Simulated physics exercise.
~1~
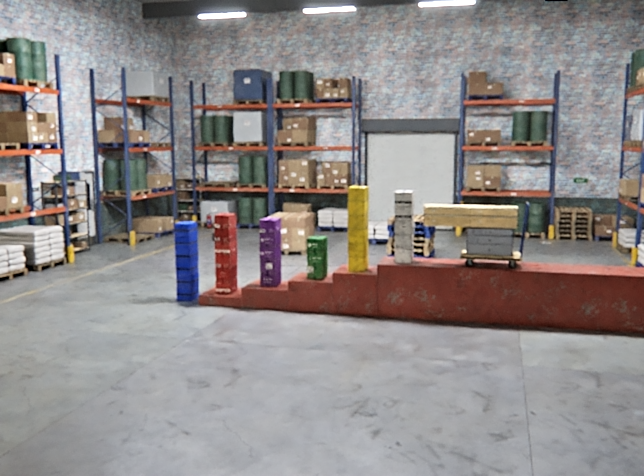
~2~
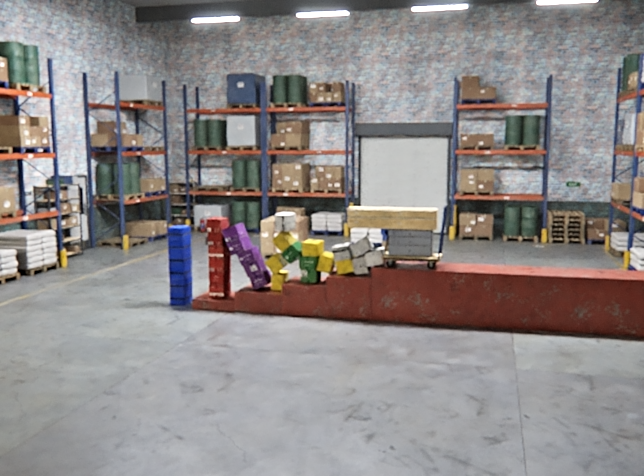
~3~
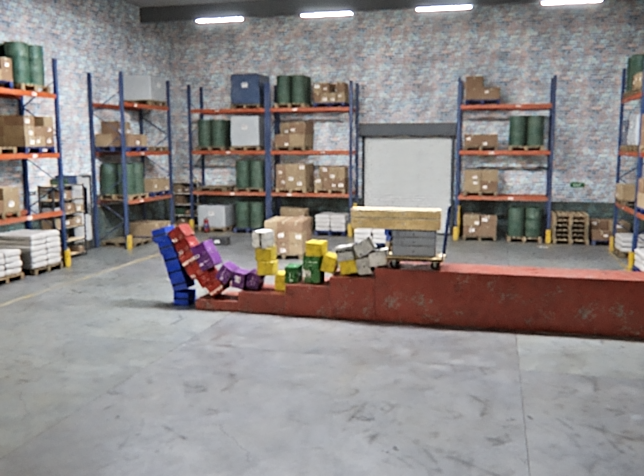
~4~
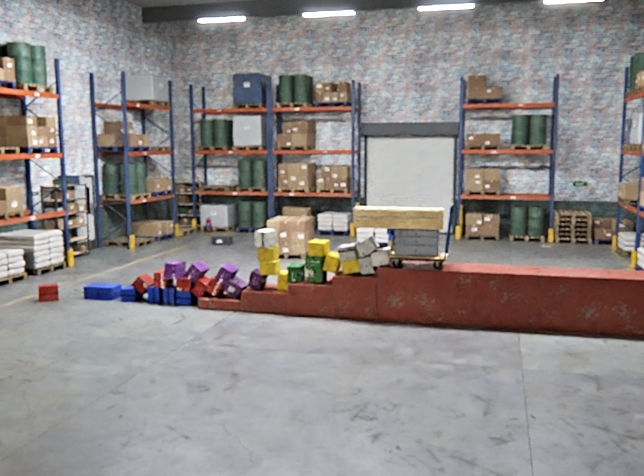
In the video, a trolley carrying a long case rolls left along a raised red ledge in a warehouse into a row of carton piles, which topple leftward in turn, the blue pile last, leaving purple, red and blue cartons scattered low while the trolley stands still.
